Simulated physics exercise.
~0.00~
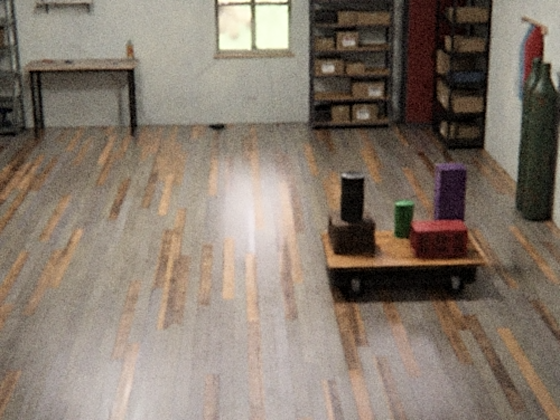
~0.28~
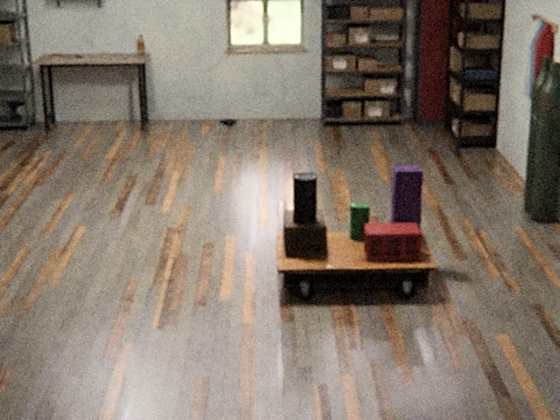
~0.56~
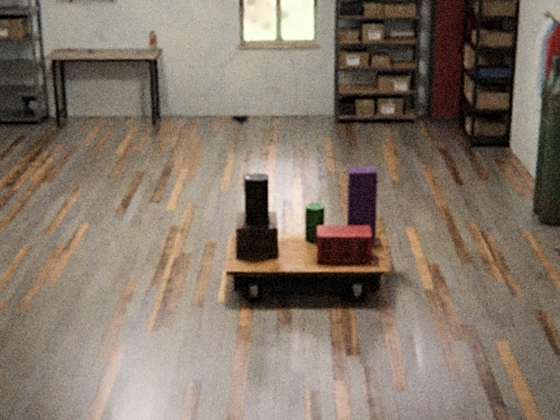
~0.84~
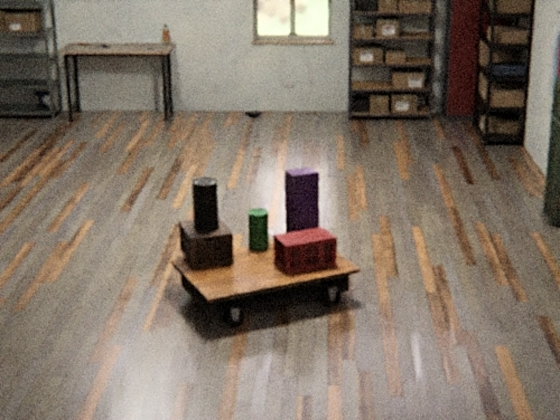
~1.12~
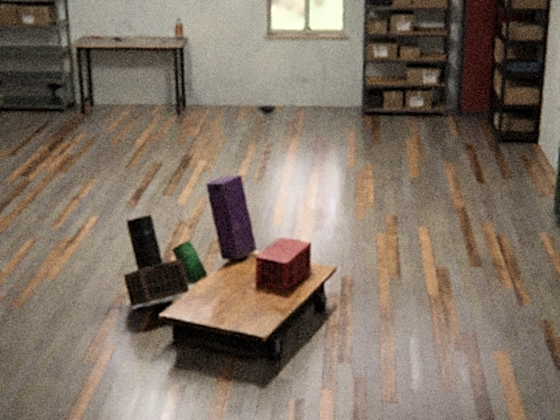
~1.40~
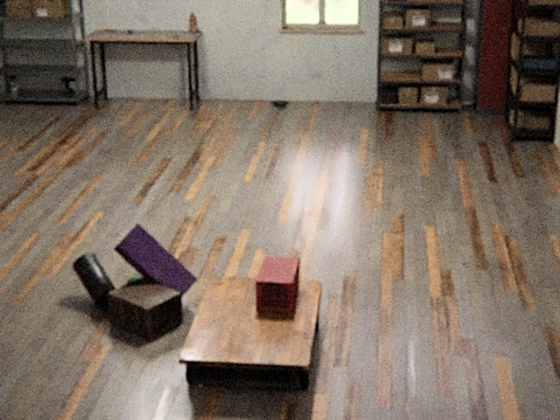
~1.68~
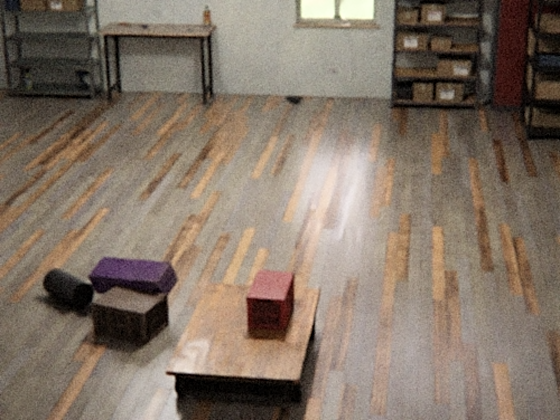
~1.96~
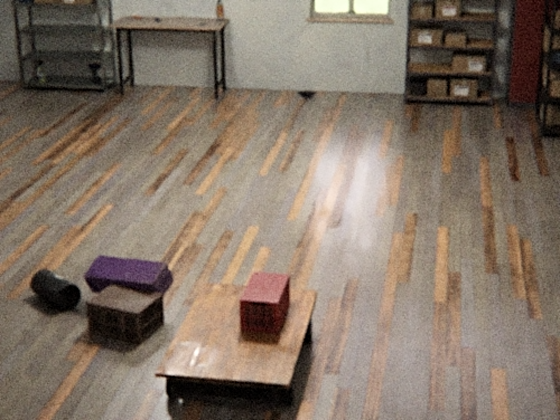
A flat wooden cart rolled left across the floor and swung toward the viewer, shedding the brown crate, black canister, green canister and purple box off its left side, then stopped with only the red crate still aboard.
